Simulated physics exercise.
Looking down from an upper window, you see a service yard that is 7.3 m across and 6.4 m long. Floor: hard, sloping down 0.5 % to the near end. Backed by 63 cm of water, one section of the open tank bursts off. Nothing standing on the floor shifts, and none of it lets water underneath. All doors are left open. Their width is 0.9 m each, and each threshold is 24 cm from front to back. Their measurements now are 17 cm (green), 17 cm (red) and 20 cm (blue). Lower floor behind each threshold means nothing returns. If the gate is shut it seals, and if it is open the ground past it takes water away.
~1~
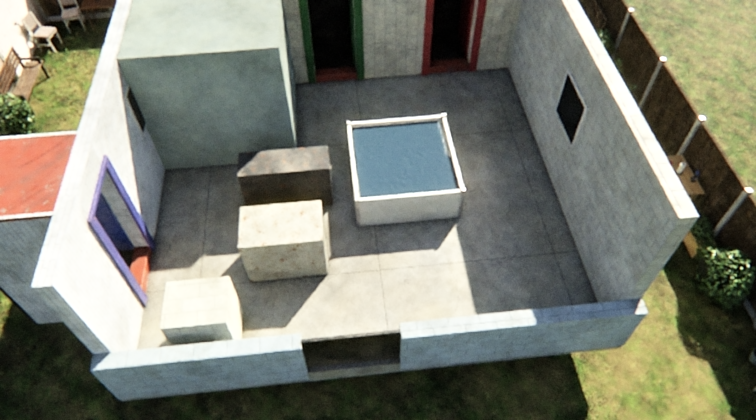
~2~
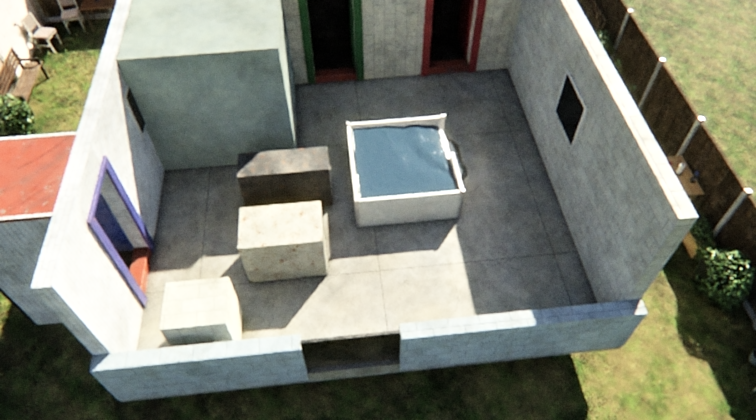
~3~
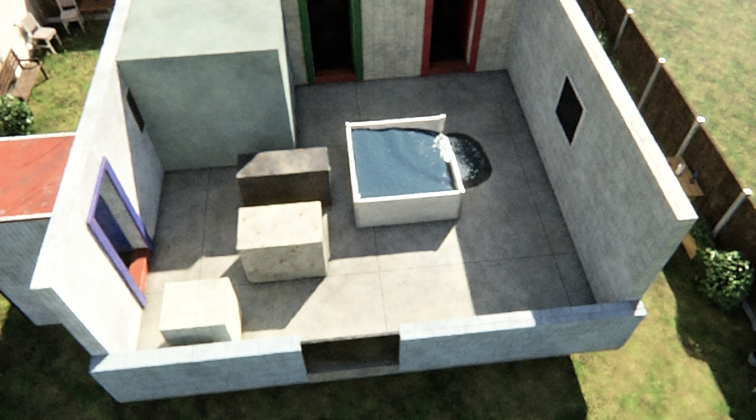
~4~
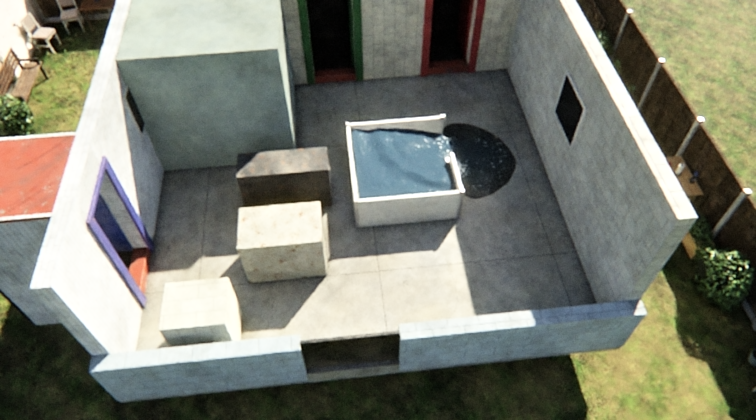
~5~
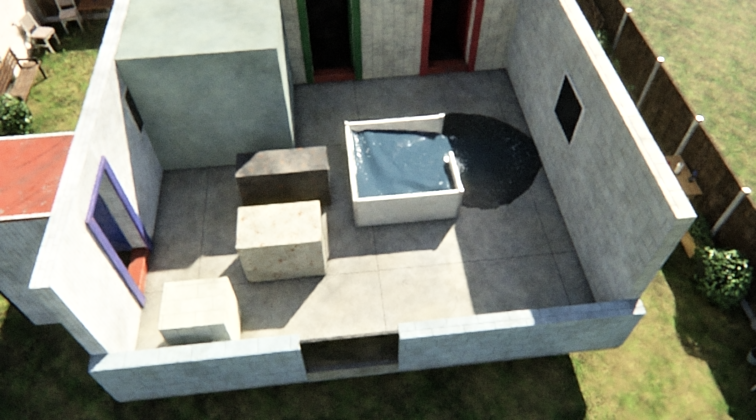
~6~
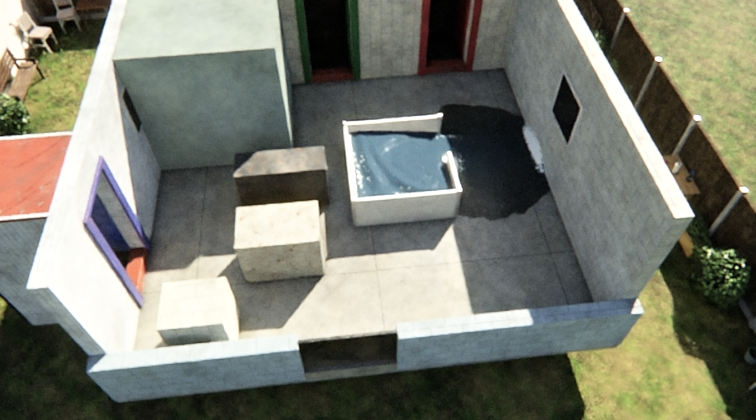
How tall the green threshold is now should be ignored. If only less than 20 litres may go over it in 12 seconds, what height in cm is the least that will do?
It needs to be about 6 cm high.
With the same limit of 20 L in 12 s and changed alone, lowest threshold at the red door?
I'd raise red to close to 10.0 cm.
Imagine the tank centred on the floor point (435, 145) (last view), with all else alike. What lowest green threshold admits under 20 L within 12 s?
Some 9.5 cm.
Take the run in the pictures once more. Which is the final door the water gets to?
Door: Blue.
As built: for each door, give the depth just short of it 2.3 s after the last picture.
Depth at green 2 cm, at red 15 cm, at blue 0 cm.
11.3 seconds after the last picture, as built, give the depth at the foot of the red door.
About 4.0 cm.
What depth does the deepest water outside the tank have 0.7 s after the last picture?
About 34 cm.
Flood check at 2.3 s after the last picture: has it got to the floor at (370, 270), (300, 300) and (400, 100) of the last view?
Taking them in turn, I'd call them spared by the flood, spared by the flood and touched by the flood.
Then, 0.7 s after the last picture water covers 15 % of the floor, deepest (34 cm) near (532, 152); it has not reached the green door.
Then, 2.3 s after the last picture water covers 35 % of the floor, deepest (27 cm) near (493, 71); 2 cm at the green door, 0 litres in over its 17 cm threshold.
Then, 11.3 s after the last picture water covers 95 % of the floor, deepest (10 cm) near (382, 350); 6 cm at the green door, 0 litres in over its 17 cm threshold.
At the green door as built, the water peaked near 9 cm, 7.9 s after the last picture.
With a threshold of 5 cm, 29 litres would have come in within the 12 s; with 6.5 cm, 14 litres. So under 20 litres takes about 6 cm.
